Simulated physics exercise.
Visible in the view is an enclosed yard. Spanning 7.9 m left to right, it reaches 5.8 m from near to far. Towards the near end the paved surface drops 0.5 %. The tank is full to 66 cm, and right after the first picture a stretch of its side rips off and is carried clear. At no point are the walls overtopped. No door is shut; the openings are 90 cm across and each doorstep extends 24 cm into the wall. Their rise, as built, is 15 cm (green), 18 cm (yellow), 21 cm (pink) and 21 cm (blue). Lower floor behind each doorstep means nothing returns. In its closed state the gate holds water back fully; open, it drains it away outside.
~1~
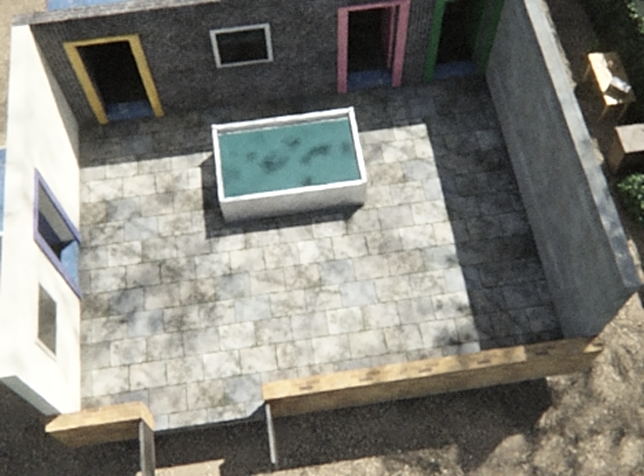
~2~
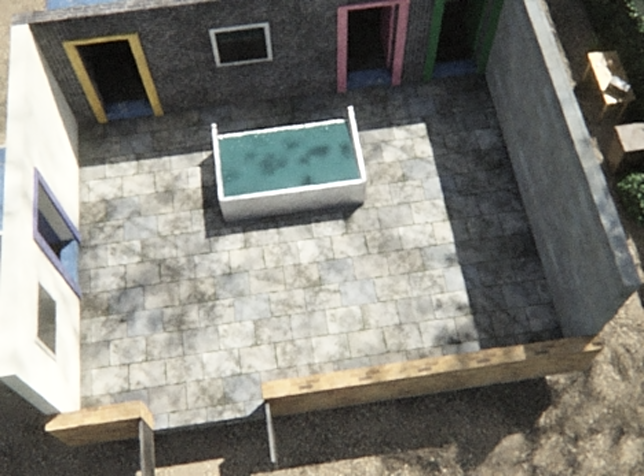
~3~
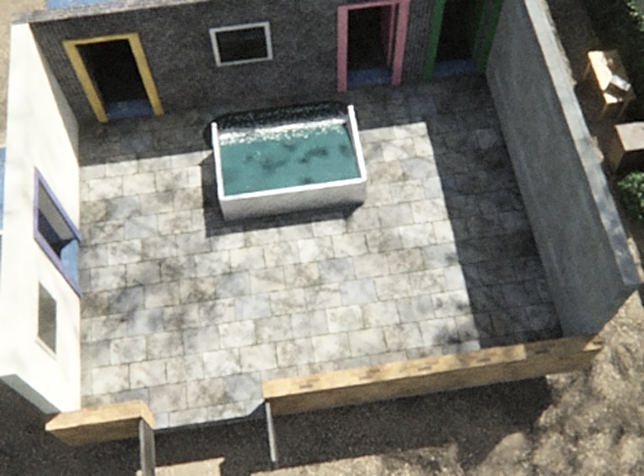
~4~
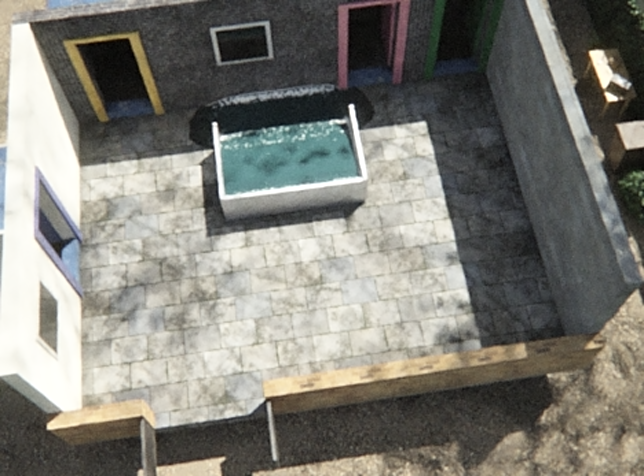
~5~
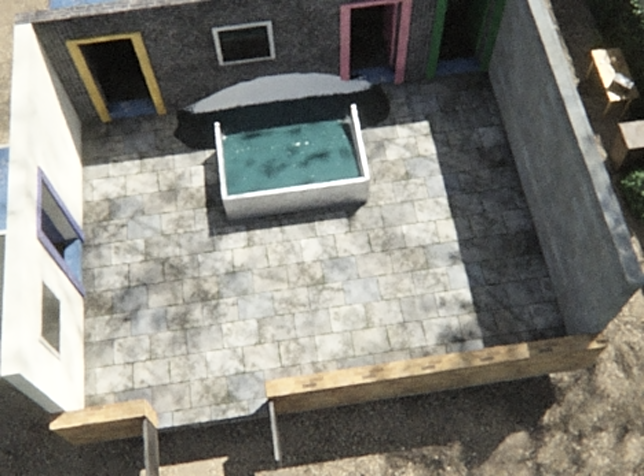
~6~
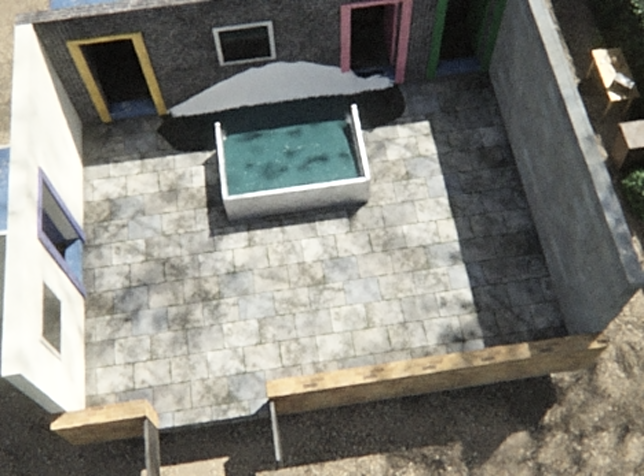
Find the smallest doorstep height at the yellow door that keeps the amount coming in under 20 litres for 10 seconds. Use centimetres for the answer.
The smallest height is roughly 7 cm.
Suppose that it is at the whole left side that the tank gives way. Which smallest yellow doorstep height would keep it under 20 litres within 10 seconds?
Near 20 cm.
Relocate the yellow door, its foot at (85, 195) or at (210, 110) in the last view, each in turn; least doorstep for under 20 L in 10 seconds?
Around 13.5 and 30 cm respectively.
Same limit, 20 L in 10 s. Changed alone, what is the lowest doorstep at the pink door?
Door pink, min height approx. 17 cm.
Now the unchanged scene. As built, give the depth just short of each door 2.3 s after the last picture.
Depths in cm: Green 12, yellow 8, pink 12, blue 9.
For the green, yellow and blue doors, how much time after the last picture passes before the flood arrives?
Door green 0.5 s / door yellow 0.2 s / door blue 1.6 s.
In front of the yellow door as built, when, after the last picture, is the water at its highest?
Peak time: About 4.5 s.
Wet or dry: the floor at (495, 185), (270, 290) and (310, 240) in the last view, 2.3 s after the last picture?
Listed order - soaked through, unwetted, unwetted.
Then, 0.7 s after the last picture water covers 20 % of the floor, deepest (44 cm) near (281, 106); 10 cm at the yellow door, 0 litres in over its 18 cm doorstep.
Then, 2.3 s after the last picture water covers 35 % of the floor, deepest (24 cm) near (83, 124); 8 cm at the yellow door, 0 litres in over its 18 cm doorstep.
Then, 9.3 s after the last picture water covers 95 % of the floor, deepest (9 cm) near (290, 393); 6 cm at the yellow door, 0 litres in over its 18 cm doorstep.
At the yellow door as built, the water peaked near 11 cm, 4.3 s after the last picture.
Run again over the same 10 s with other heights there, 31 litres in over 6 cm, 11 litres over 8.5 cm. The limit of 20 litres is kept from about 7 cm up.
